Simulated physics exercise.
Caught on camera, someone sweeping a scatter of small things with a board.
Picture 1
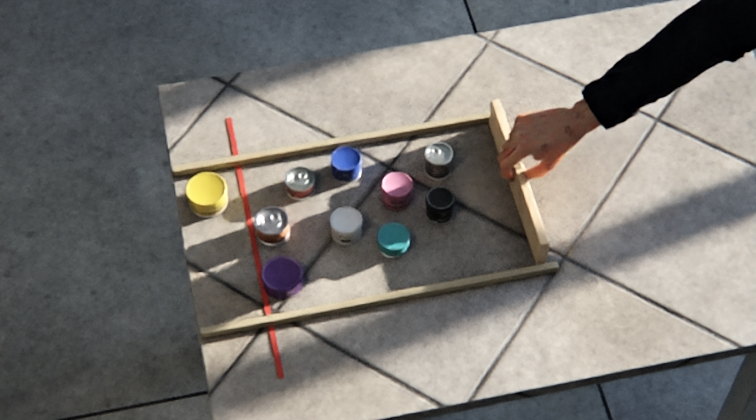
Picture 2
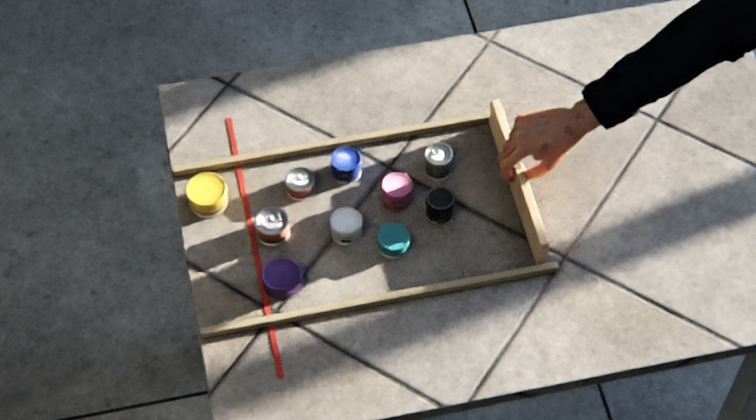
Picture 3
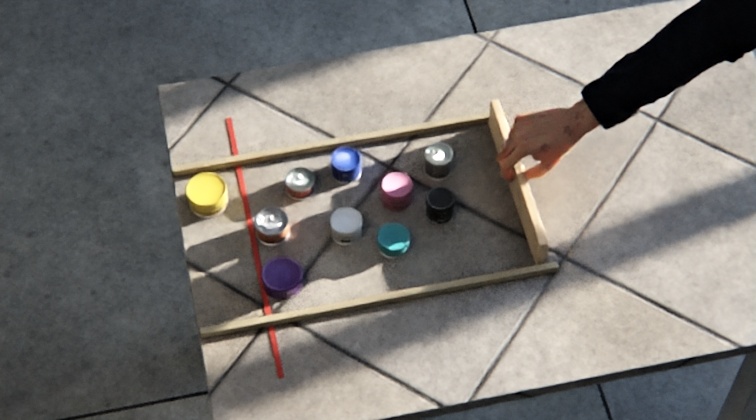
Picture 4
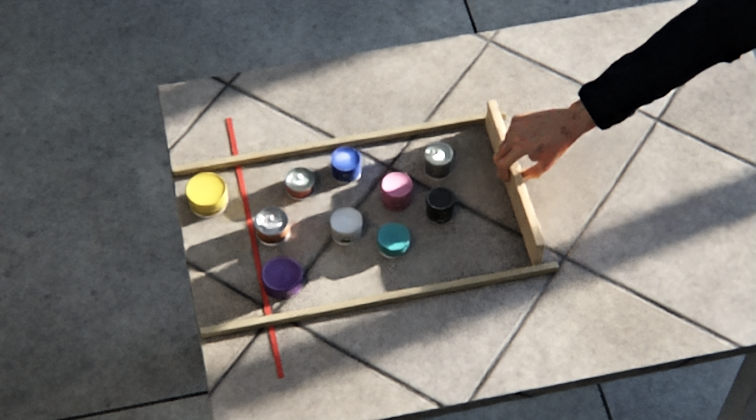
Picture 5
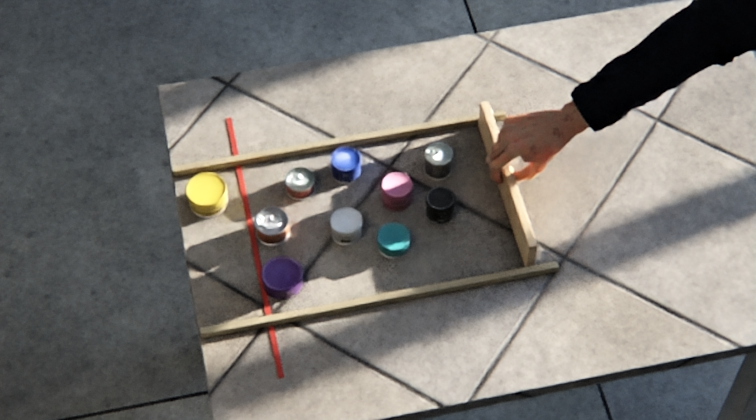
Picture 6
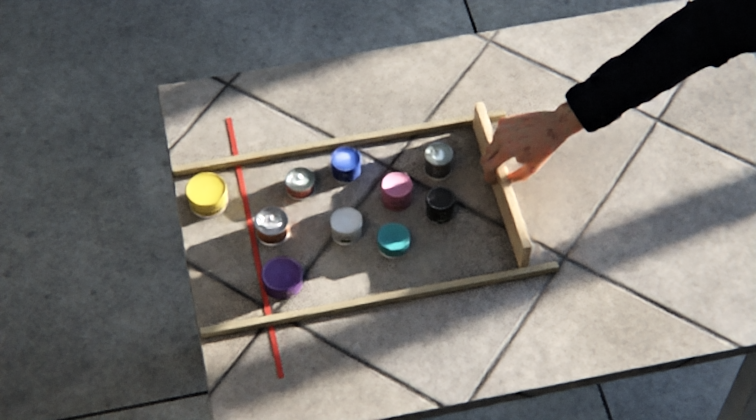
A hand slides a wooden board slightly left toward small colourful pots inside a frame.
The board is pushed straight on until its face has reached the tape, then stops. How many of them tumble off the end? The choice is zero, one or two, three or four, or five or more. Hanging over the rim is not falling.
Outcome: The number that fall off is one or two.
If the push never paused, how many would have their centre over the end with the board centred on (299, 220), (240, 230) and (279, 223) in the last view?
It would be 0, 1 and 0.
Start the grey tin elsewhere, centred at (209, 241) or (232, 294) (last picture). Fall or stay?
In that order, it is lost; comes down.
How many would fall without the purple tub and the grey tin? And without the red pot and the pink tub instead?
It would be 0 and 0.
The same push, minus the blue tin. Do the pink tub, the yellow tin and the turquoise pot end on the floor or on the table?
The pink tub remains up, the yellow tin falls, the turquoise pot survives.
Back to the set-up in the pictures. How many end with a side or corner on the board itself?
It touches 5.
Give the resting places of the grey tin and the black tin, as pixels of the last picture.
Near (231, 196) and (241, 245).
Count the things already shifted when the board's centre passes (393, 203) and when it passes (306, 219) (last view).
By then 5, and 9.
Soon after, none off yet; yellow tin at rest near (207, 196); purple tub at rest near (282, 278); orange pot at rest near (272, 226).
In the end, the number that fall off is one or two; gone, yellow tin.
